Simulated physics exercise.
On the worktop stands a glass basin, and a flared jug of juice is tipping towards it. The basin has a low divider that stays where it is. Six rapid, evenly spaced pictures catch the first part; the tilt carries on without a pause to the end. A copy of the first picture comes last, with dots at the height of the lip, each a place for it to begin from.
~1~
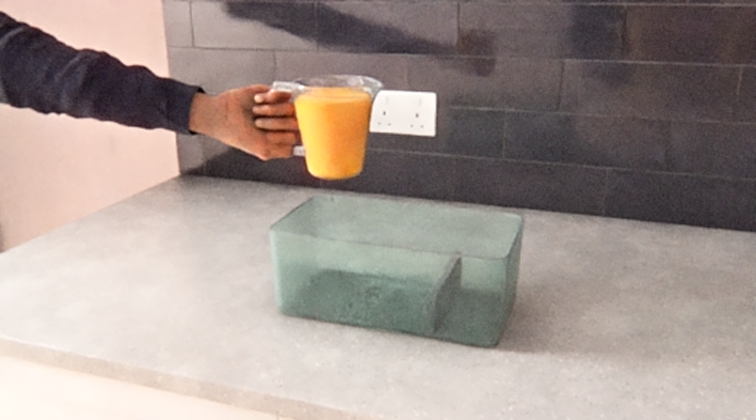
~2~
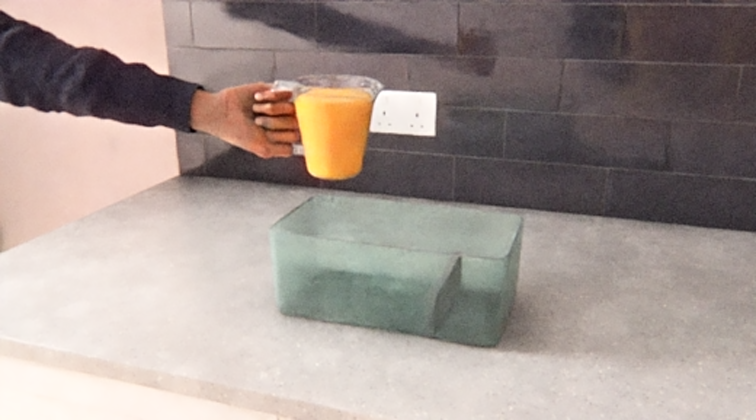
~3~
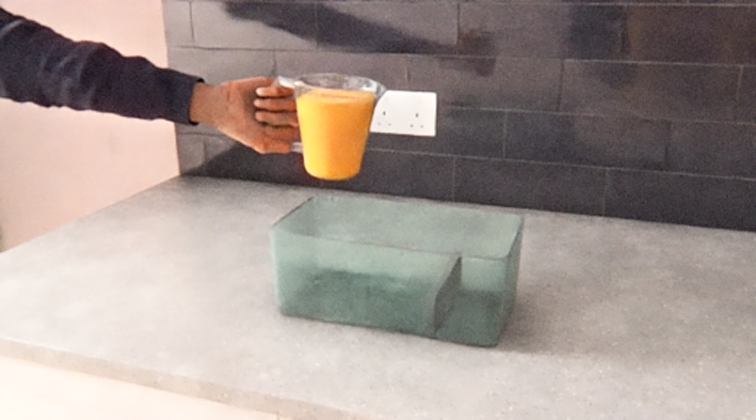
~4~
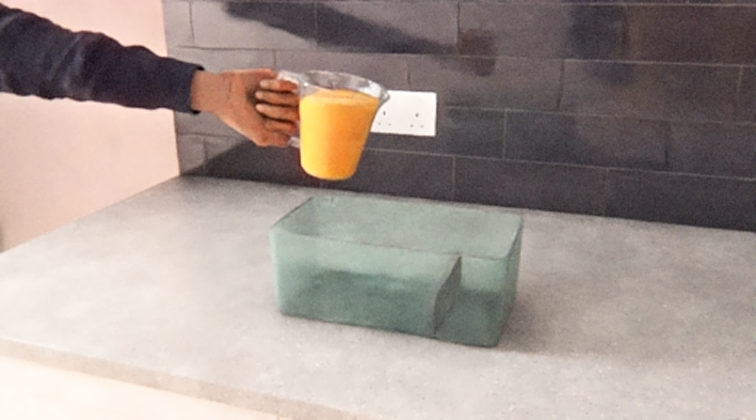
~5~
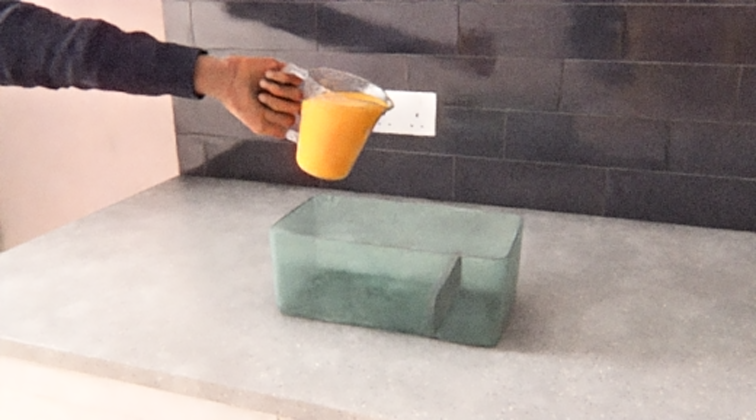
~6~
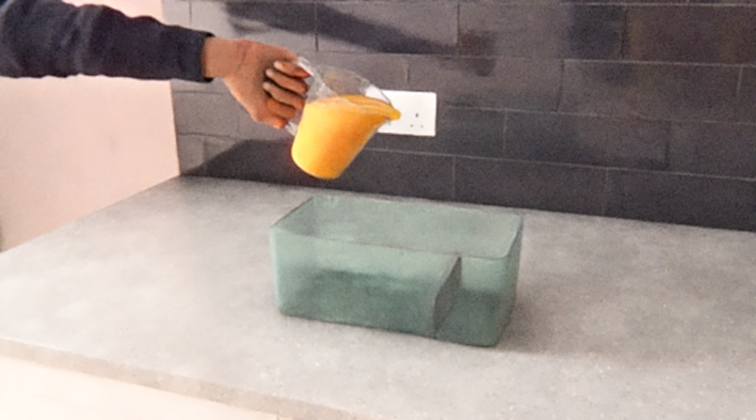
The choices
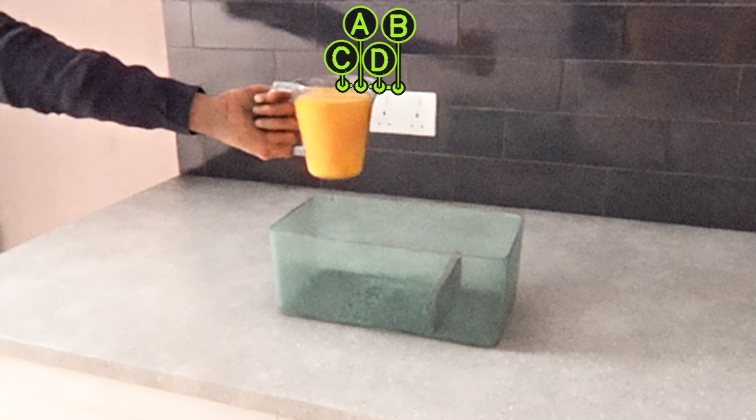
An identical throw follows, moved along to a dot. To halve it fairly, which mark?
Take B.
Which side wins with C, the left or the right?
The left side.
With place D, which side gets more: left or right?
The left side.
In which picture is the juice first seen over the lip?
Picture 6.
On the marked copy, A at (360, 86); B at (398, 87); C at (342, 85); D at (379, 86).
If A is chosen, about 95 % ends left of the wall and 4 % right of it.
If B is chosen, about 55 % ends left of the wall and 44 % right of it.
If C is chosen, about 97 % ends left of the wall and 2 % right of it.
If D is chosen, about 86 % ends left of the wall and 12 % right of it.
